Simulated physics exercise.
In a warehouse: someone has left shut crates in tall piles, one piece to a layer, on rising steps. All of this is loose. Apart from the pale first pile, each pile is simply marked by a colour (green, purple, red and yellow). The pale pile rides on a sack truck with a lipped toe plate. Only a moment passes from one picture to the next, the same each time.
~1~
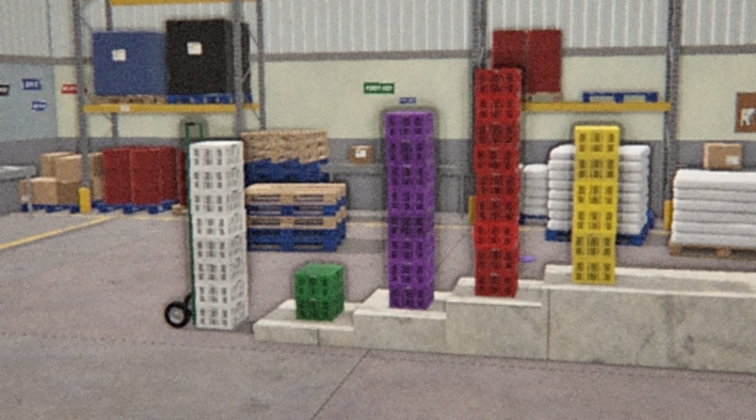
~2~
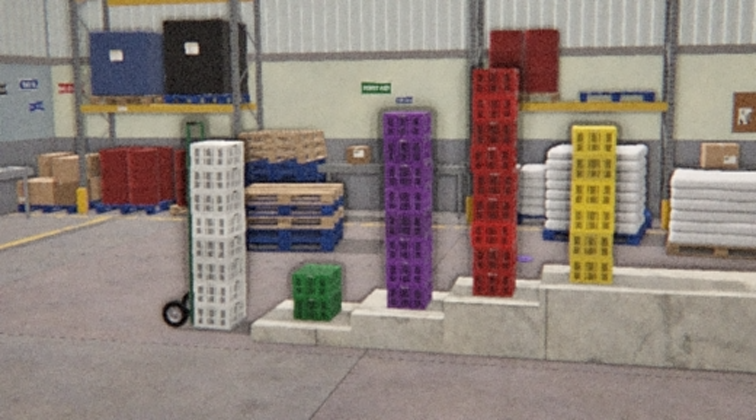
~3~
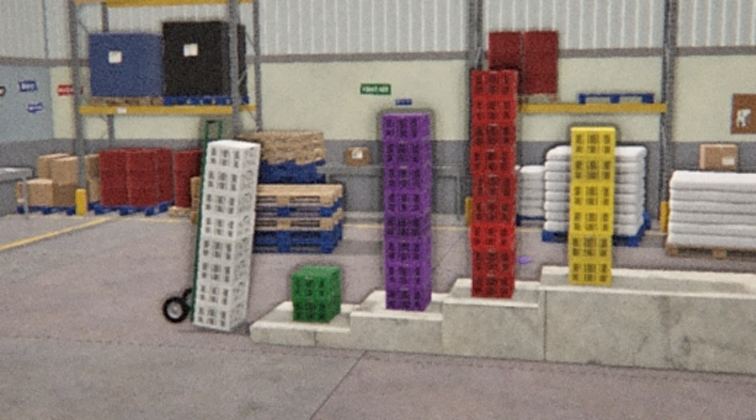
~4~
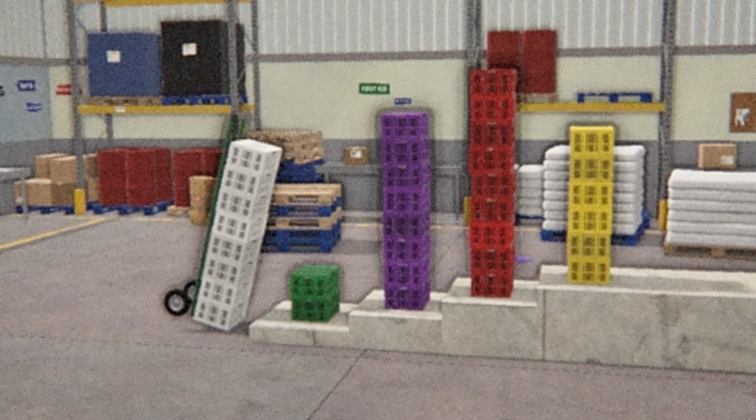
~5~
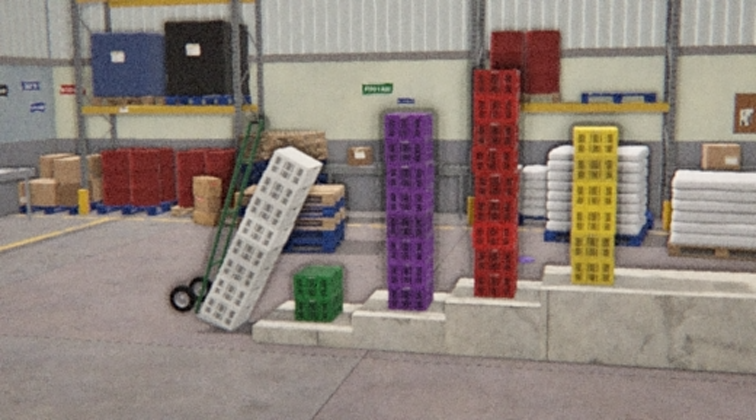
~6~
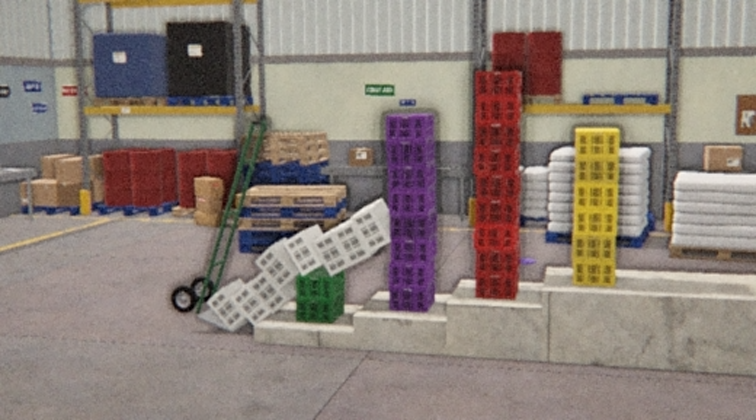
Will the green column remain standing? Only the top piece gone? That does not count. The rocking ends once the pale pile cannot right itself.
So, that pile stays mostly intact.
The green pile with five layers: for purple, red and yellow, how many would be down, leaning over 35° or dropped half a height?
By colour, that gives purple at 7, red at 9 and yellow at 6.
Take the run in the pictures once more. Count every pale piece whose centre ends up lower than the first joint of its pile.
Counting the pale pieces gives 1.
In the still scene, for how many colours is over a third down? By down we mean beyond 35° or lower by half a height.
That makes 0 in total.
Just after the last frame, 8 of the pale pile down; none of the 2 green crates down (0 of 25 in all colours); top green crate moved a little; top purple crate moved a little.
A moment on, 7 of the pale pile down; none of the 2 green crates down (0 of 25 in all colours); top green crate moved a little; top purple crate moved a little.
When it is over, 7 of the pale pile down; none of the 2 green crates down (0 of 25 in all colours); top green crate moved a little; top yellow crate unmoved. In pixels of the last frame, middles, top green crate near (322, 283), top yellow crate near (597, 143).
